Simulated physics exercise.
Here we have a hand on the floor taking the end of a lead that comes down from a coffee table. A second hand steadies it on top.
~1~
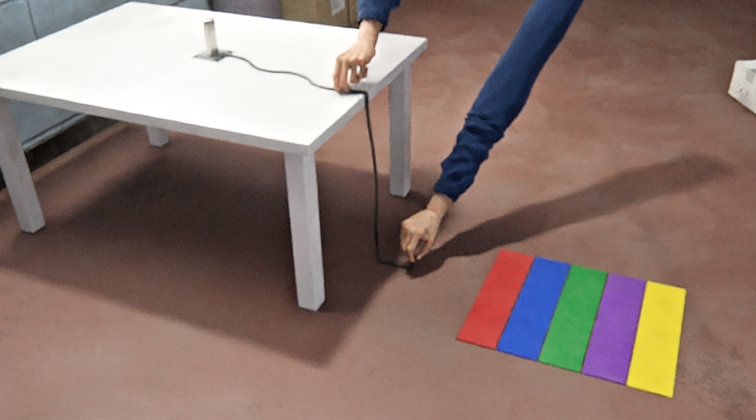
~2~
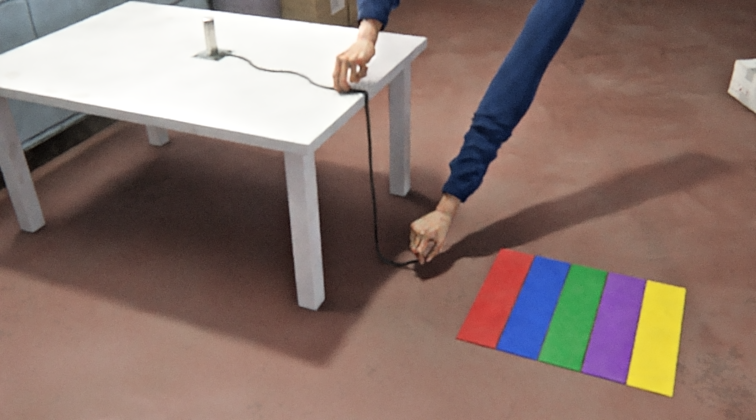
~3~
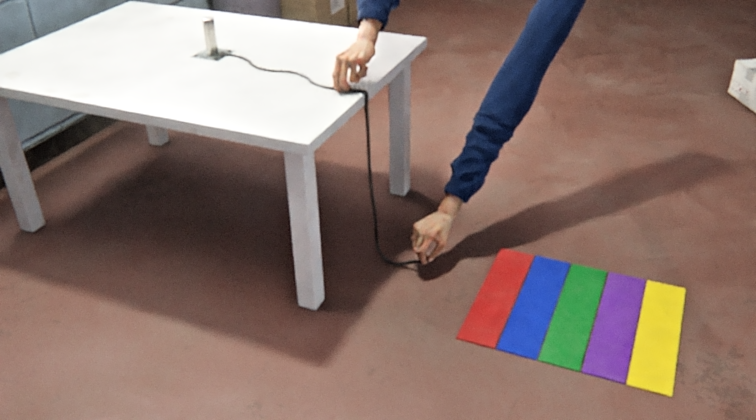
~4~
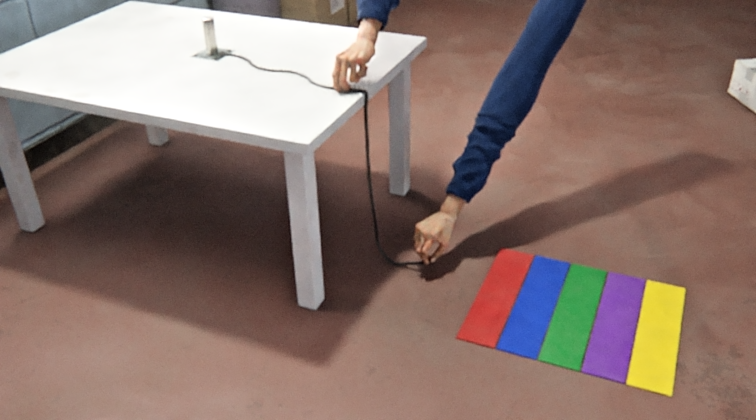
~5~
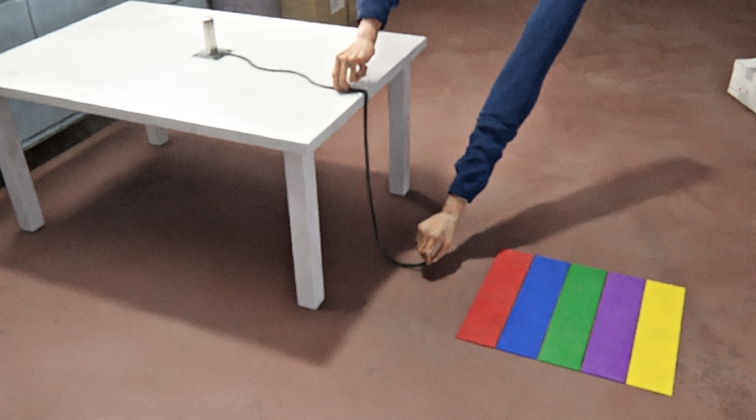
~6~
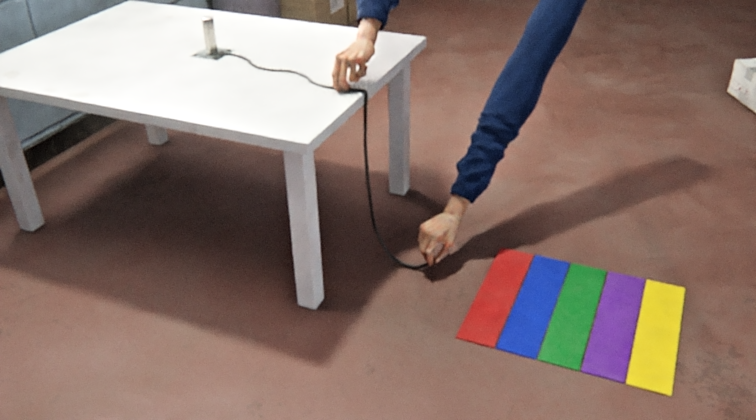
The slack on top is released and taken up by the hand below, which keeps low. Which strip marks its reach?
The end stops over the blue strip.
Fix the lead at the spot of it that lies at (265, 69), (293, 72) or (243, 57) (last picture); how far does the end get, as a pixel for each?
The places are (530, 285), (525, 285) and (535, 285).
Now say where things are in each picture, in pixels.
End (415, 258); red (484, 325); blue (524, 336); green (565, 347); purple (608, 358); yellow (653, 370), in the first picture.
End (425, 260); lead through (245, 59) (290, 72) (336, 89) (369, 132) (373, 194) (378, 250), in the second picture.
End (427, 260), in the third picture.
End (429, 260); lead through (245, 59) (289, 72) (335, 88) (367, 132) (371, 193) (381, 250), in the fourth picture.
End (431, 261), in the fifth picture.
End (433, 261); lead through (245, 58) (289, 71) (335, 88) (365, 131) (369, 192) (385, 249), in the sixth picture.
Early on, end near (462, 268); short of the strips.
Midway, end near (506, 278); over red.
At the end of the slack, end near (534, 285); over blue. It gets as far as the blue strip.
